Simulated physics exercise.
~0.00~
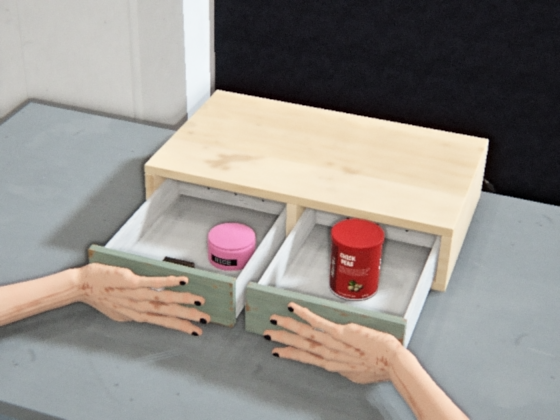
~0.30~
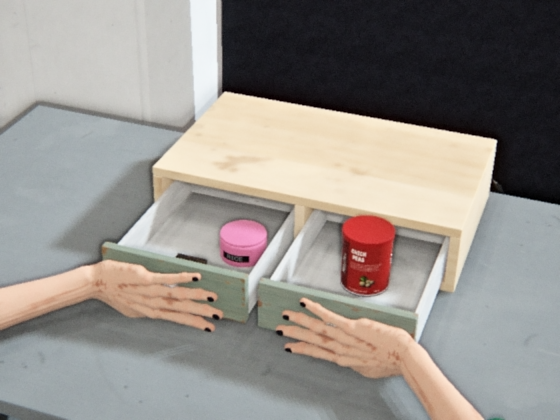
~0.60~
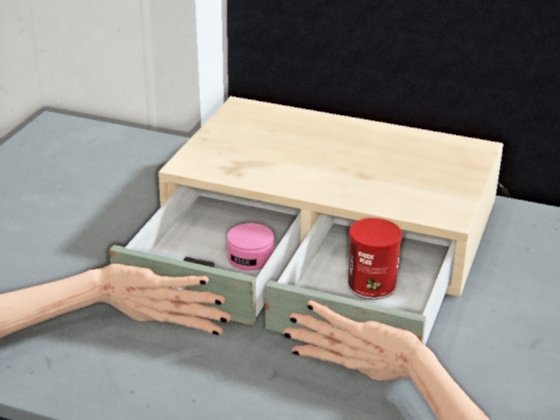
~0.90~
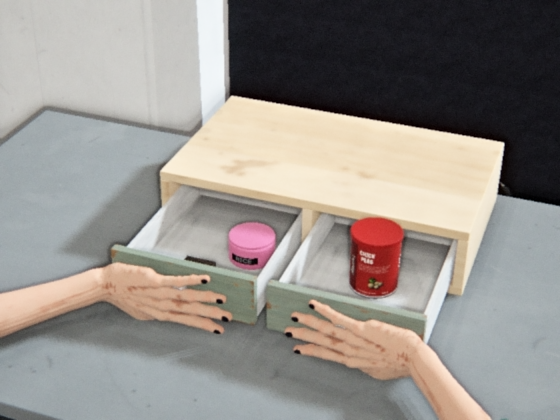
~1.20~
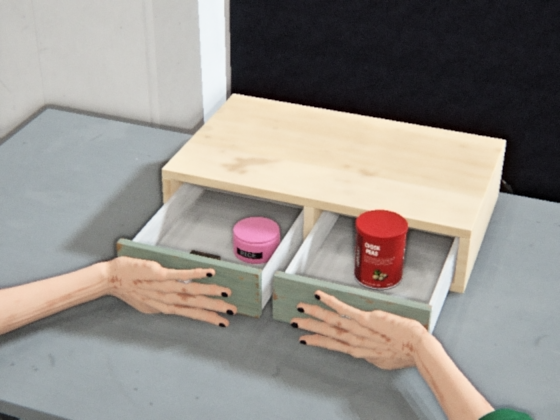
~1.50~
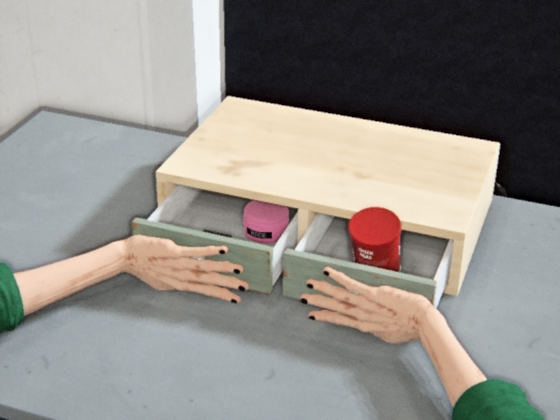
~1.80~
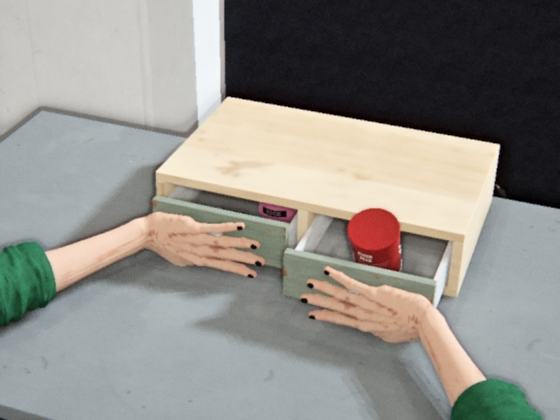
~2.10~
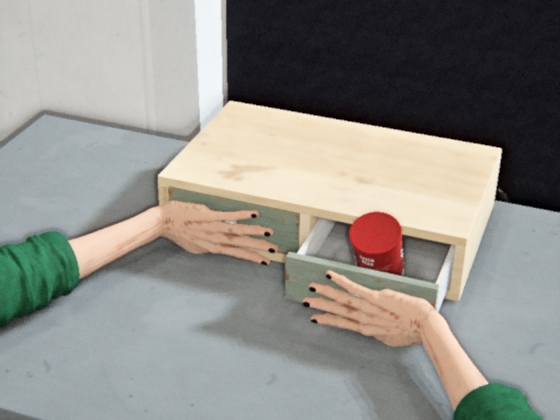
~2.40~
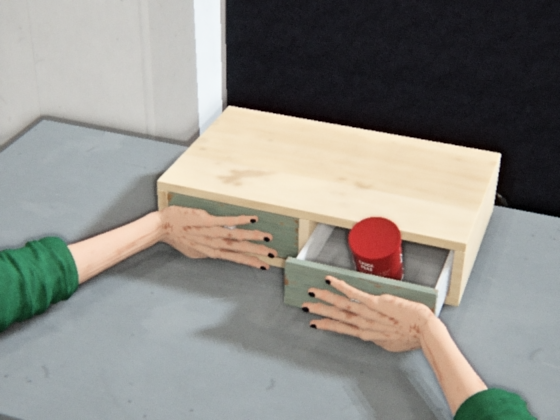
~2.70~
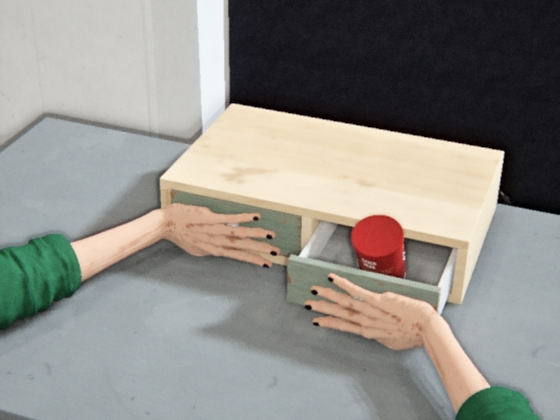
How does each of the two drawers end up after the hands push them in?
The left drawer ends up shut flush with the chest, while the right drawer stays ajar with the red pot leaning inside it.
